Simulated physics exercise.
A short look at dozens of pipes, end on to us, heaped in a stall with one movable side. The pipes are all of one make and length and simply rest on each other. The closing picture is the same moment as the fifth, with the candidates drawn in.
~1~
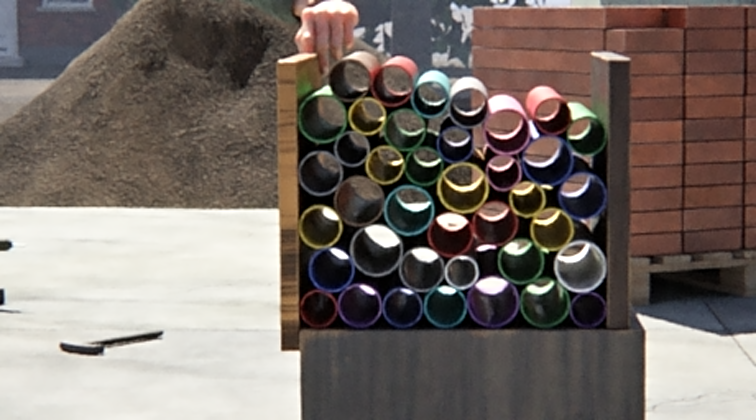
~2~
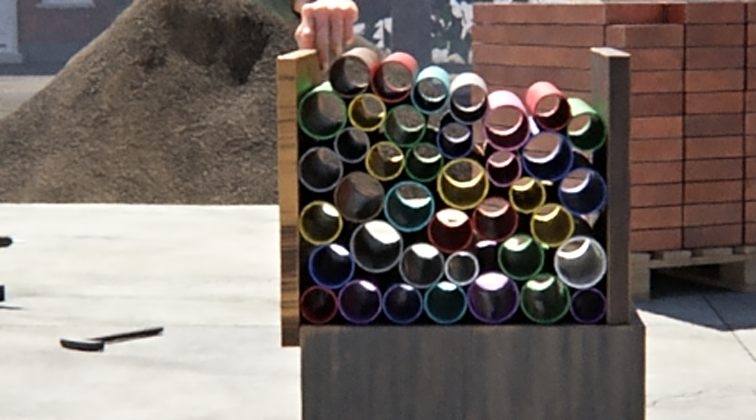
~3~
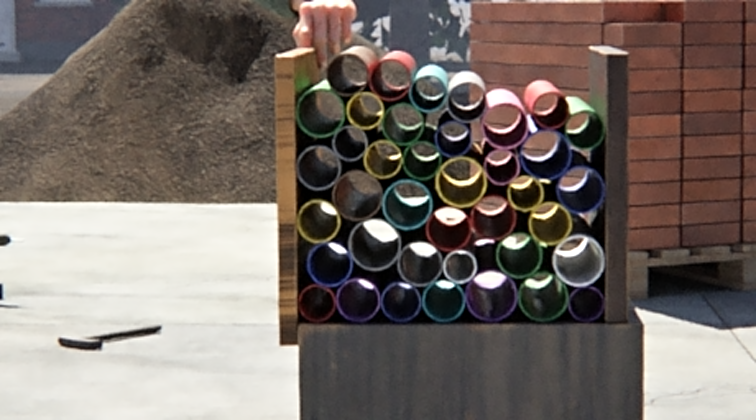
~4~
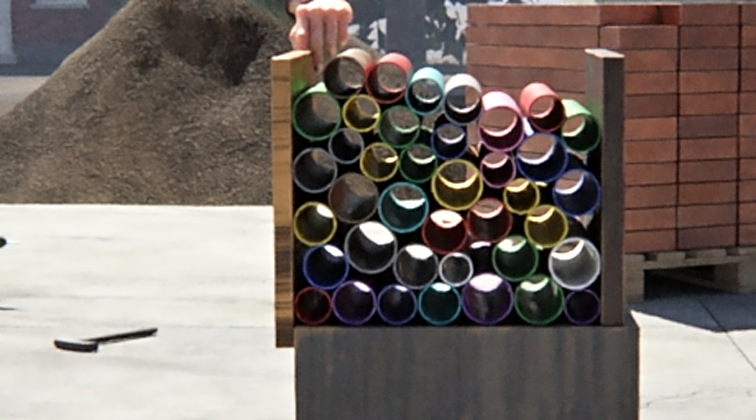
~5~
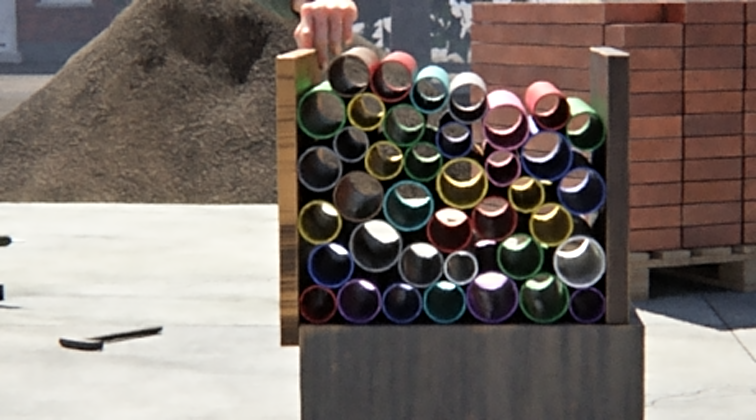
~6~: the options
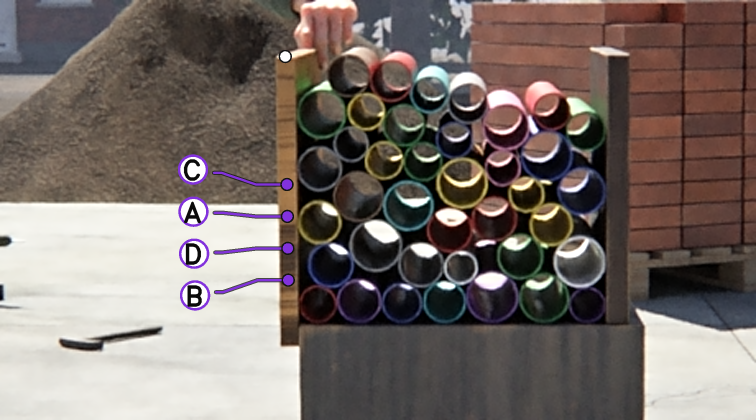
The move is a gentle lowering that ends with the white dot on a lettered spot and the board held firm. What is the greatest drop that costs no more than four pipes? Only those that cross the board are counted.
C is the limit.
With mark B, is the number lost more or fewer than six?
More than six.
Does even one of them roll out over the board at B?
Yes, at B.
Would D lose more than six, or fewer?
More than six.
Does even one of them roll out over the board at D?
At D: Yes.
On the marked copy, A at (288, 216); B at (289, 280); C at (287, 184); D at (288, 249); the white dot at (286, 56).
With C. Early on, top of the board (296, 116).
Further on, top of the board (297, 183).
At the end, top of the board (297, 183), one out over the board.
As for the rest, A more than four out over the board; B more than four out over the board; D more than four out over the board.
